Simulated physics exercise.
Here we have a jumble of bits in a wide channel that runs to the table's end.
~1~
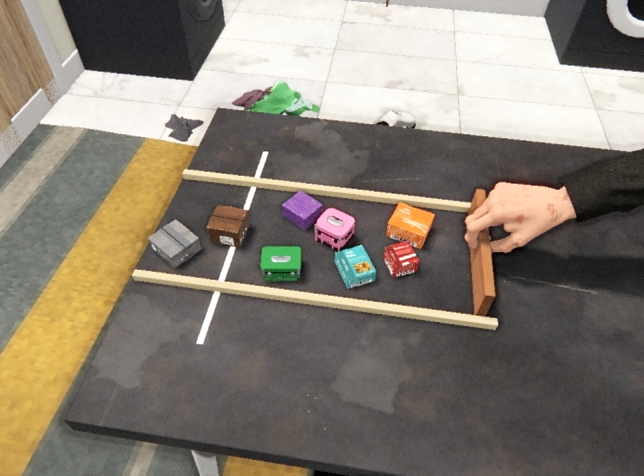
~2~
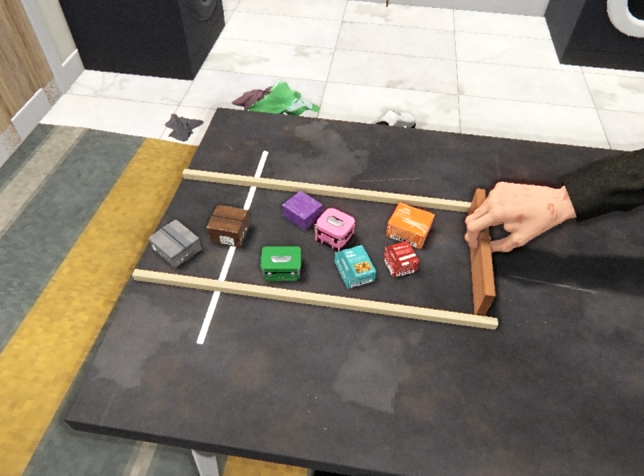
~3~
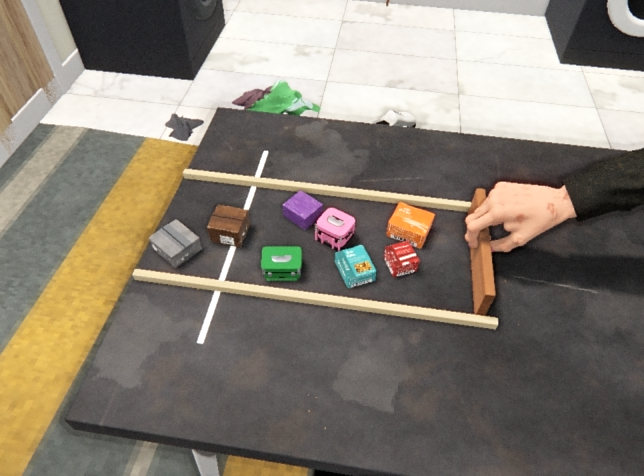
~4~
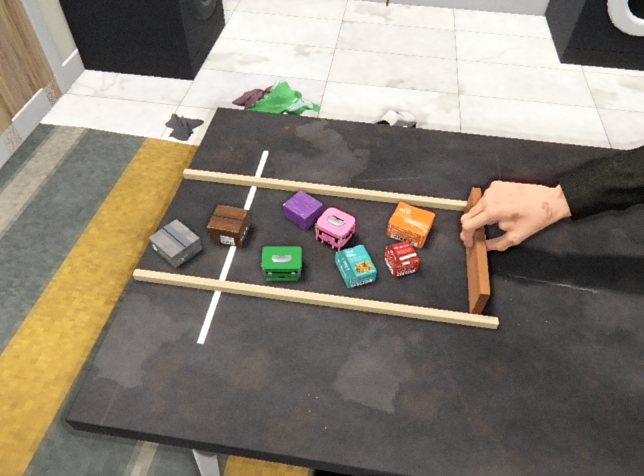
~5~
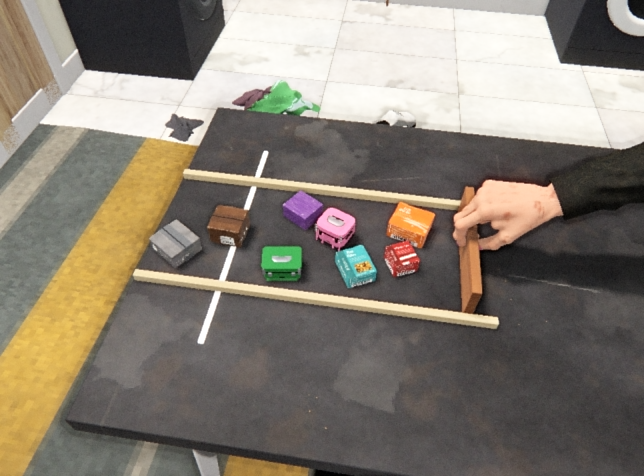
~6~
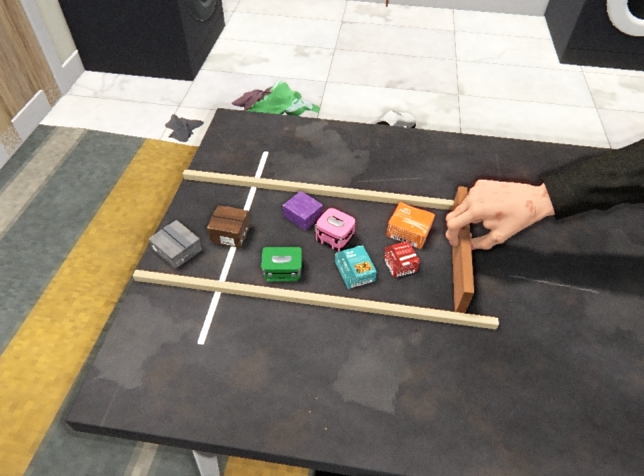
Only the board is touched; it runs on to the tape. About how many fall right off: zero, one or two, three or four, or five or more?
As it turns out, the number that fall off is one or two.
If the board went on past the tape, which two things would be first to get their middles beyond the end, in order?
In order: The grey box, then the brown box.
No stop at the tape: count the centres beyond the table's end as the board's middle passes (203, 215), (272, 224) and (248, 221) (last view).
The counts: 4, 0 and 0.
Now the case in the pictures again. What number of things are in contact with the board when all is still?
3 of them.
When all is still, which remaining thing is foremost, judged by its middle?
Foremost is the brown box.
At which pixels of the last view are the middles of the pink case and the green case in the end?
The pink case stops around (197, 229); the green case around (174, 253).
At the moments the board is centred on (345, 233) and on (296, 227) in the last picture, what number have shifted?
The counts are 6 and 7.
Early on, none off yet; grey box at rest near (176, 244); brown box at rest near (229, 227); green case at rest near (282, 265).
A while later, none off yet; grey box at rest near (176, 244); brown box at rest near (229, 227); green case travelled a little near (267, 265).
Further along, none off yet; grey box moving near (171, 245); brown box travelled about its own width near (203, 223); green case travelled well along near (209, 258).
Finally, the number that fall off is one or two; lost, grey box.
